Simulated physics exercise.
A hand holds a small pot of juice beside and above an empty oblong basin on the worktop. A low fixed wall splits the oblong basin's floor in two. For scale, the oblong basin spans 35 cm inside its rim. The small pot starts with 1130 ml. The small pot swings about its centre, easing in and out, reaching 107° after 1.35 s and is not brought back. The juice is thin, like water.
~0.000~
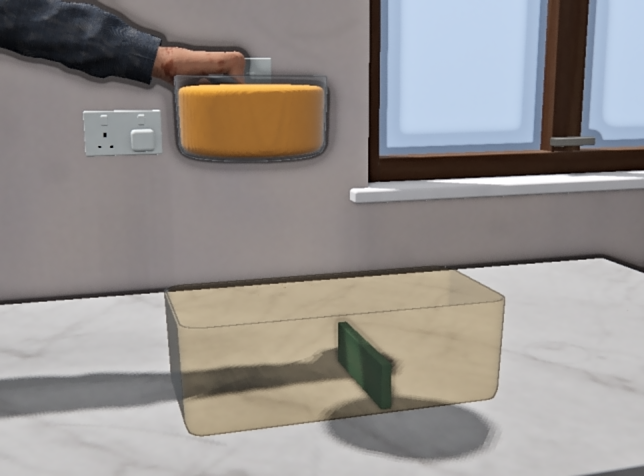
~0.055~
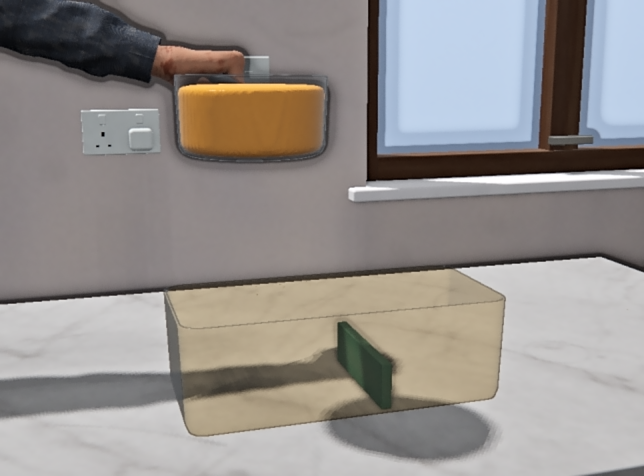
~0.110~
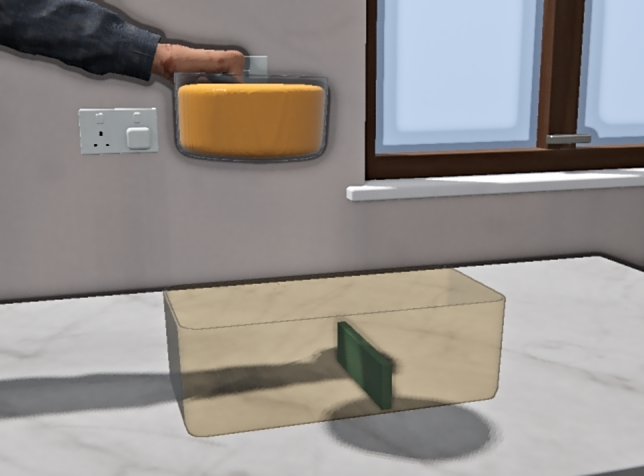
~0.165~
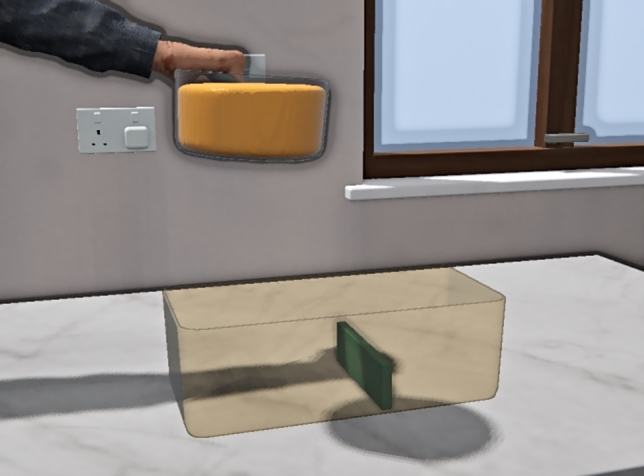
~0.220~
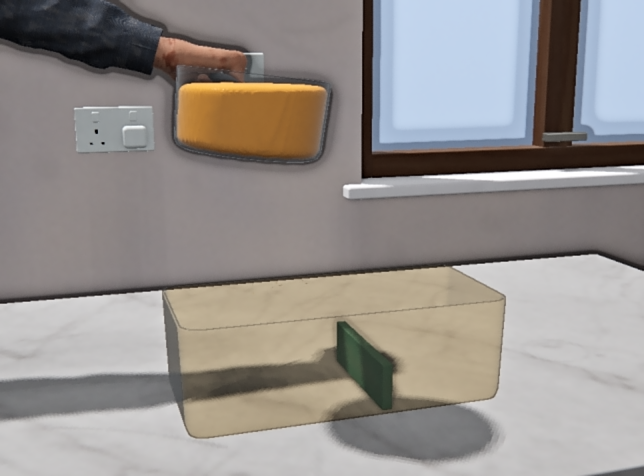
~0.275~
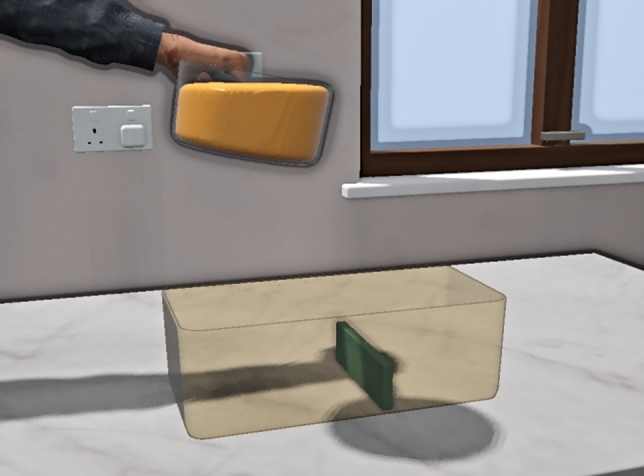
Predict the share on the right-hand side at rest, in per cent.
About 75 per cent.
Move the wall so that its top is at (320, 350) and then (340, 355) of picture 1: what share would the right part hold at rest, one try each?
First 95, then 85 per cent.
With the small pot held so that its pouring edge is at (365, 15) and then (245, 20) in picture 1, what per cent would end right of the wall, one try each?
First 70, then 25 per cent.
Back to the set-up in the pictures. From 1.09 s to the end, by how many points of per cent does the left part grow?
Some 20 per cent.
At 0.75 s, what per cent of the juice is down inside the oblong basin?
Some 12 per cent.
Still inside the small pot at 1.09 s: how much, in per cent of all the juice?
Near 10 in a hundred.
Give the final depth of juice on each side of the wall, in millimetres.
Left about 8 mm, right about 42 mm.
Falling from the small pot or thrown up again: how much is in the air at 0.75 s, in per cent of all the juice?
Near 34 in a hundred.
By 0.75 s the tilt is 63° and 56 per cent is still to pour, 1 is left of the wall and 10 right of it.
By 1.09 s the tilt is 98° and 10 per cent is still to pour, 5 is left of the wall and 72 right of it.
By 1.46 s the tilt is 107° and 0 per cent is still to pour, 22 is left of the wall and 75 right of it.
By 1.85 s the tilt is 107° and 0 per cent is still to pour, 24 is left of the wall and 75 right of it.
At rest 24 per cent lies left of the wall, 75 right of it and 1 outside.
